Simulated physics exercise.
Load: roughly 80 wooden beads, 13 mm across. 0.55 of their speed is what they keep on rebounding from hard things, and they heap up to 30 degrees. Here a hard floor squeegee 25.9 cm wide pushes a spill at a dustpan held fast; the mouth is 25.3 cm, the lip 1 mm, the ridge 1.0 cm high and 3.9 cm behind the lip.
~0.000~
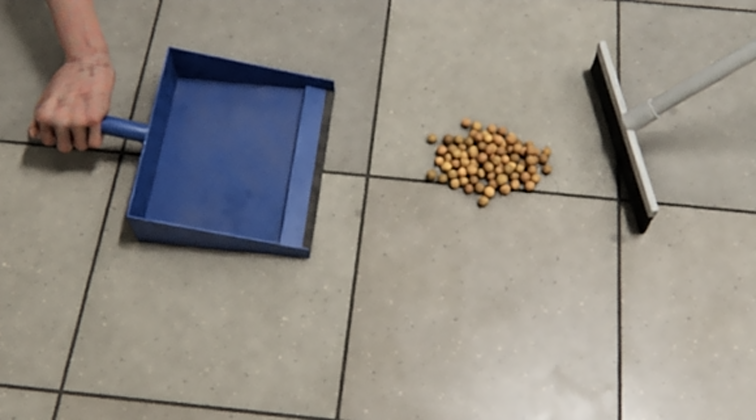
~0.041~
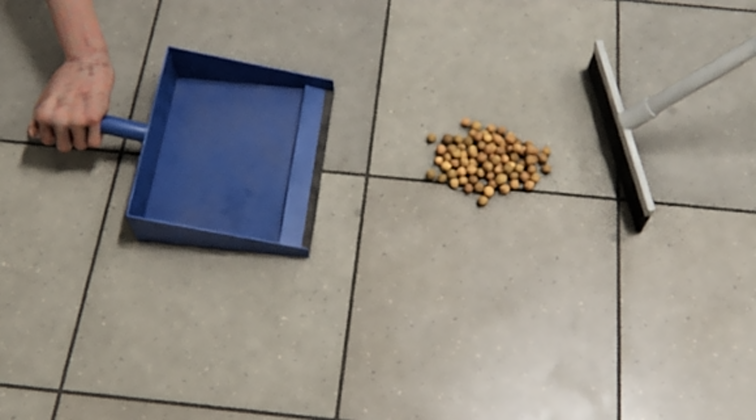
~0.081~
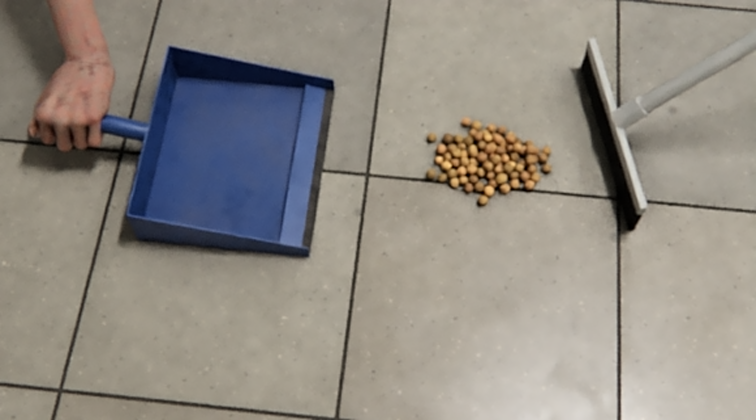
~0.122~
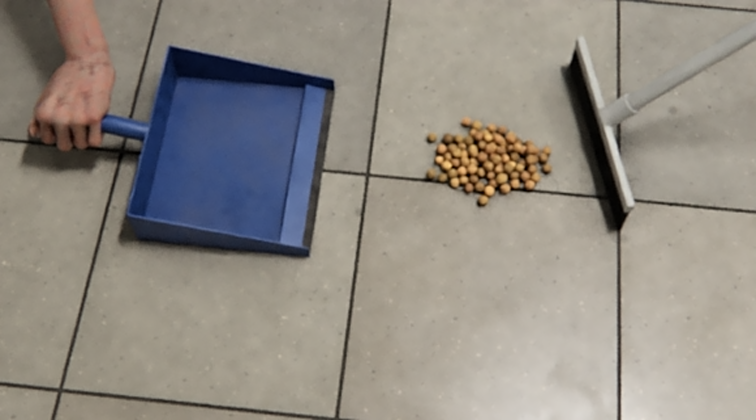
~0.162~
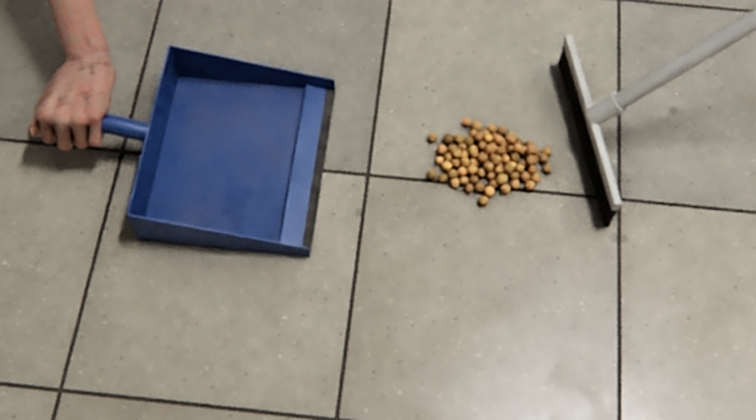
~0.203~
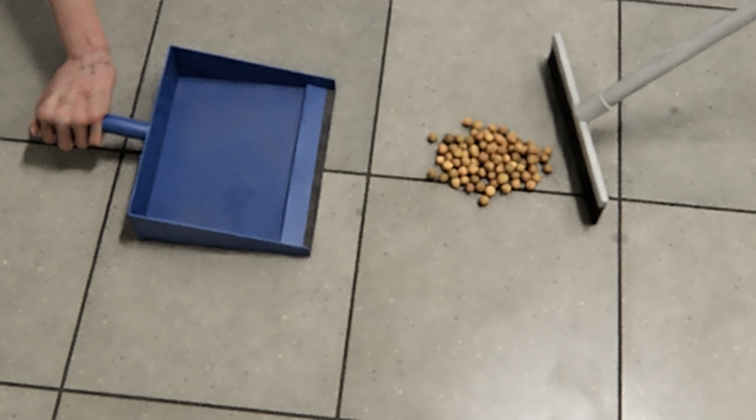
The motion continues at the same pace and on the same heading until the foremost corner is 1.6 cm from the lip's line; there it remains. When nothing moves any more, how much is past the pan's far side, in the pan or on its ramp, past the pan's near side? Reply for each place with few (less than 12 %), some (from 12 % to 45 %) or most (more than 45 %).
Past the pan's far side - few; in the pan or on its ramp - few; past the pan's near side - few.
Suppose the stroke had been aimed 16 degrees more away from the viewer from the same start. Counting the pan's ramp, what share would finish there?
0 %.
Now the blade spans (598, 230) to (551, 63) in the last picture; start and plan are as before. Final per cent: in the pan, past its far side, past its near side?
The pan gets 25, the far side 5 and the near side 15.
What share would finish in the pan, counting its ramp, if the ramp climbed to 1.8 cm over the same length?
Close to 5 per cent then.
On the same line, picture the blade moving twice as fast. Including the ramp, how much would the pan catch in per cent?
In that case roughly 30 percent.
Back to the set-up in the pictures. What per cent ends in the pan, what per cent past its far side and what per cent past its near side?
In per cent - far side 5, pan 5, near side 0.
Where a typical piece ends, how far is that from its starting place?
20 cm, roughly.
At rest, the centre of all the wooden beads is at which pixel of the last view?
Close to pixel (342, 157).
Then, at 0.53 s, middle of the blade 19 cm from the lip; 0 % over the lip, far side 0 %, near side 0 %.
After 0.75 s, middle of the blade 10 cm from the lip; 0 % over the lip, far side 5 %, near side 0 %.
Then, at 1.08 s, middle of the blade 5 cm from the lip; 10 % over the lip, far side 5 %, near side 0 %.
By 1.5 s all is still; far side 5 %, pan 5 %, near side 0 %, in front of the lip or behind the blade 90 %.
